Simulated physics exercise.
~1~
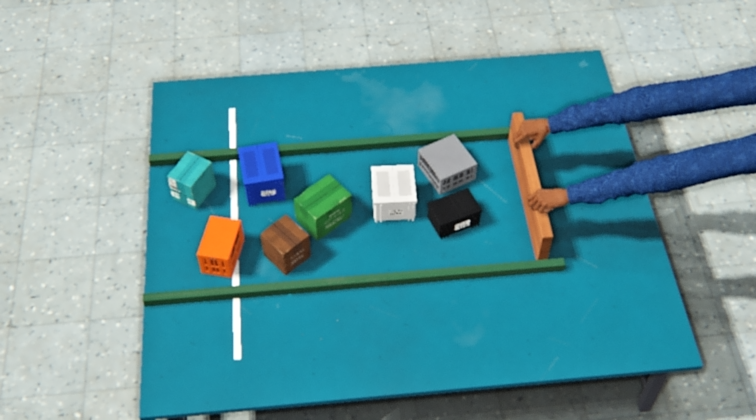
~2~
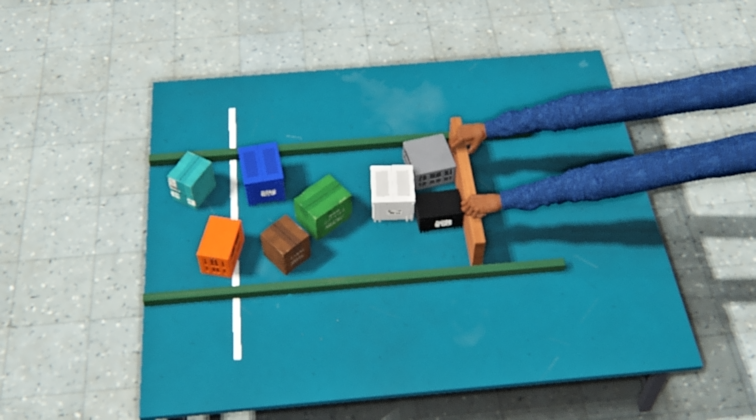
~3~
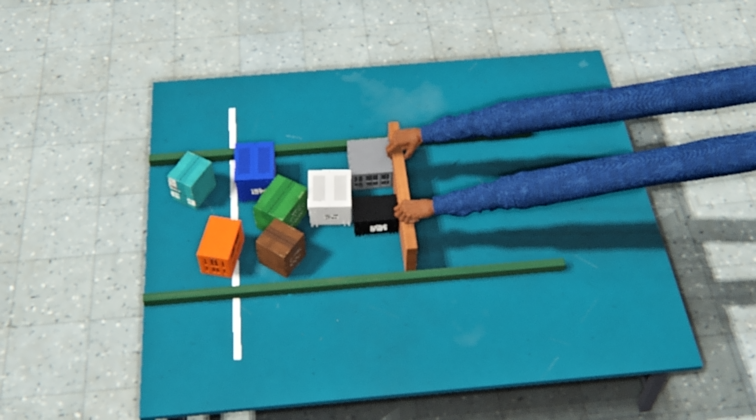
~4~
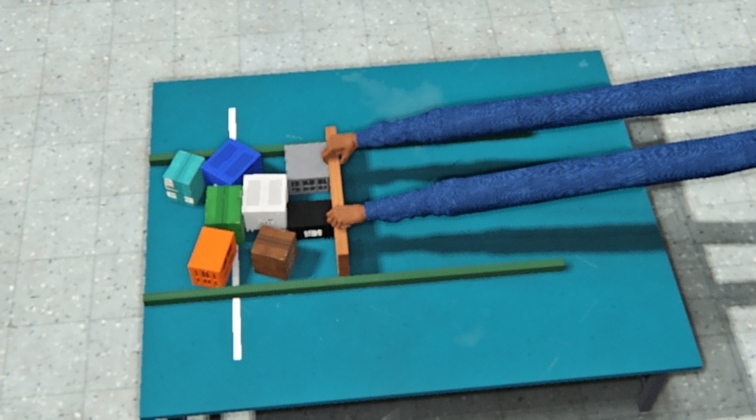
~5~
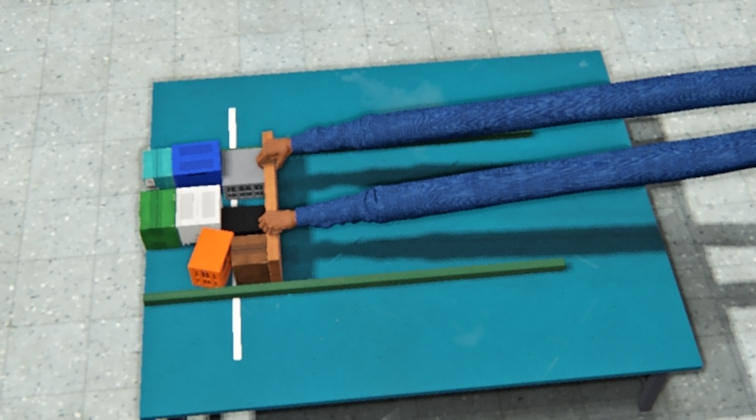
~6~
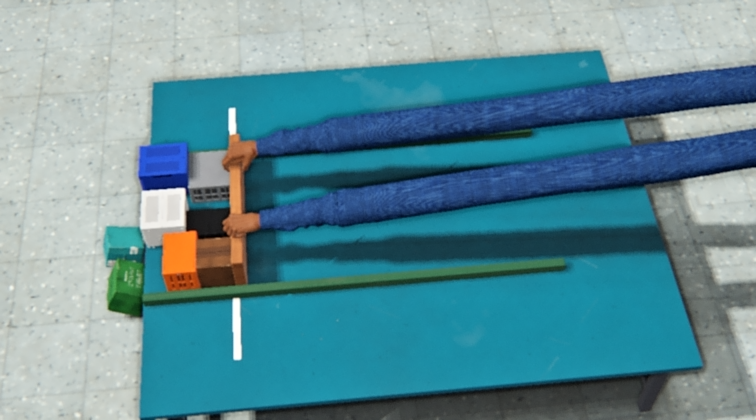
On a teal table between two green strips, a pair of blue-sleeved arms pushed a wooden plank left, bunching colourful boxes together and shoving them along until the green and turquoise ones went off the left end, with the plank stopping near the white tape.
